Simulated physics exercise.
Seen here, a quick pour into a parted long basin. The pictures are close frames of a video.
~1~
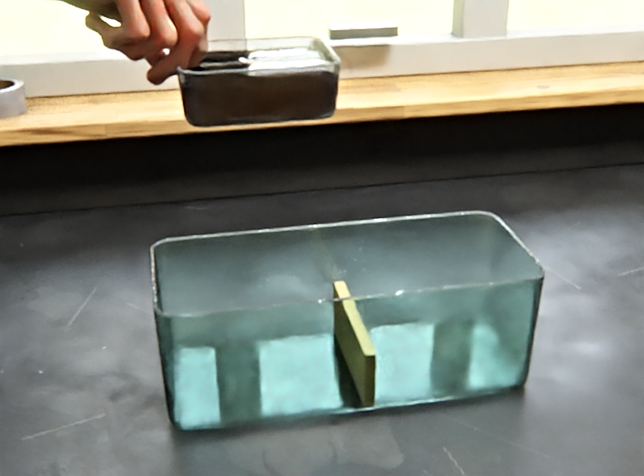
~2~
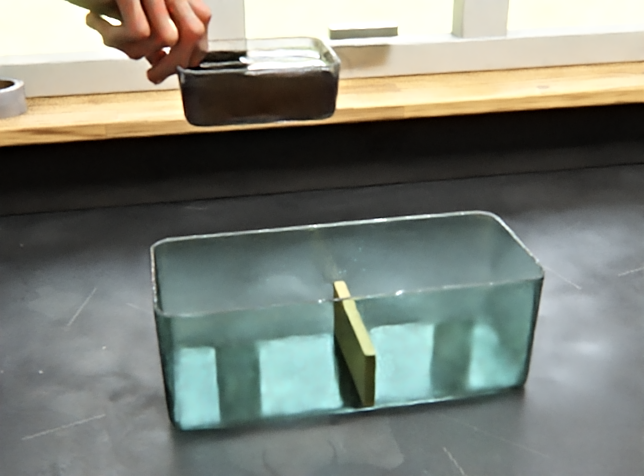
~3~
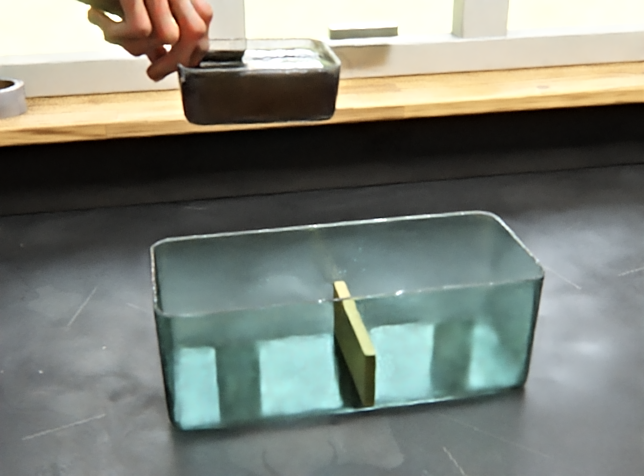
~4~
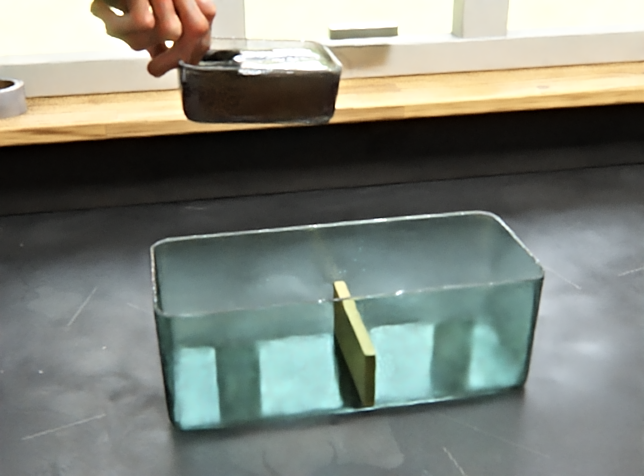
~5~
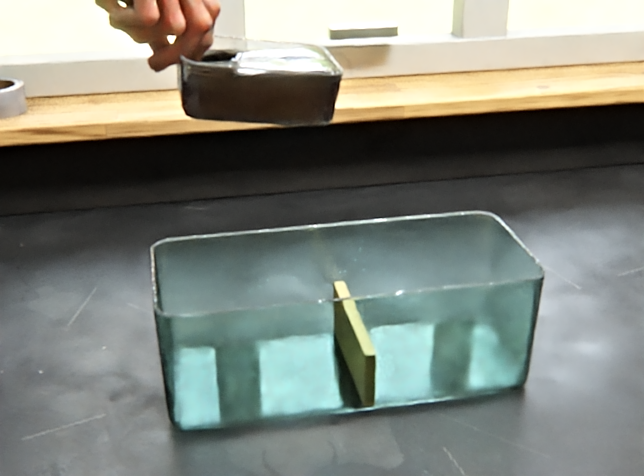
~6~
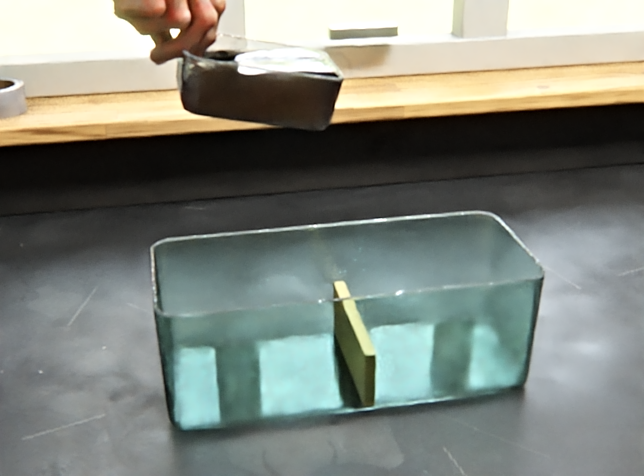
A hand at the upper left holds a small clear container of dark liquid above a black tabletop, seen from slightly above, with a wooden ledge and pale window behind. Below it sits a long, blue-green glass basin with a yellowish-green divider standing across its middle. The container stays nearly level at first, then gradually tilts down to the right, while the basin and camera remain still.
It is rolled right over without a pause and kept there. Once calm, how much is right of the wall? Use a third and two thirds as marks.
It comes to more than two thirds.
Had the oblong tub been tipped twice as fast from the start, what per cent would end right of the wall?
It comes to 80 per cent or so.
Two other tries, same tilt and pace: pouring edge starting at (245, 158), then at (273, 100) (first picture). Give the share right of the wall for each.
About 0 and 45 per cent.
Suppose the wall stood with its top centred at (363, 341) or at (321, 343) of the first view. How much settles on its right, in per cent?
The first gives 70 %, the second 90 %.
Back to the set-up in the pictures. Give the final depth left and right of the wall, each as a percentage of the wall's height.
Left: 10 %. Right: 30 %.
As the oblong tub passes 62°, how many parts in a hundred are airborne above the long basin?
Near 40 %.
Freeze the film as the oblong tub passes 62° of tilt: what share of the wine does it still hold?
Near 25 %.
A moment on, the oblong tub is tipped part way and 25 per cent is still to pour, 2 is left of the wall and 33 right of it.
Next, the oblong tub is tipped on its side and 4 per cent is still to pour, 10 is left of the wall and 79 right of it.
Then the oblong tub is tipped right over and 0 per cent is still to pour, 19 is left of the wall and 79 right of it.
Later the oblong tub is tipped right over and 0 per cent is still to pour, 19 is left of the wall and 79 right of it.
At rest 19 per cent lies left of the wall, 79 right of it and 2 outside.
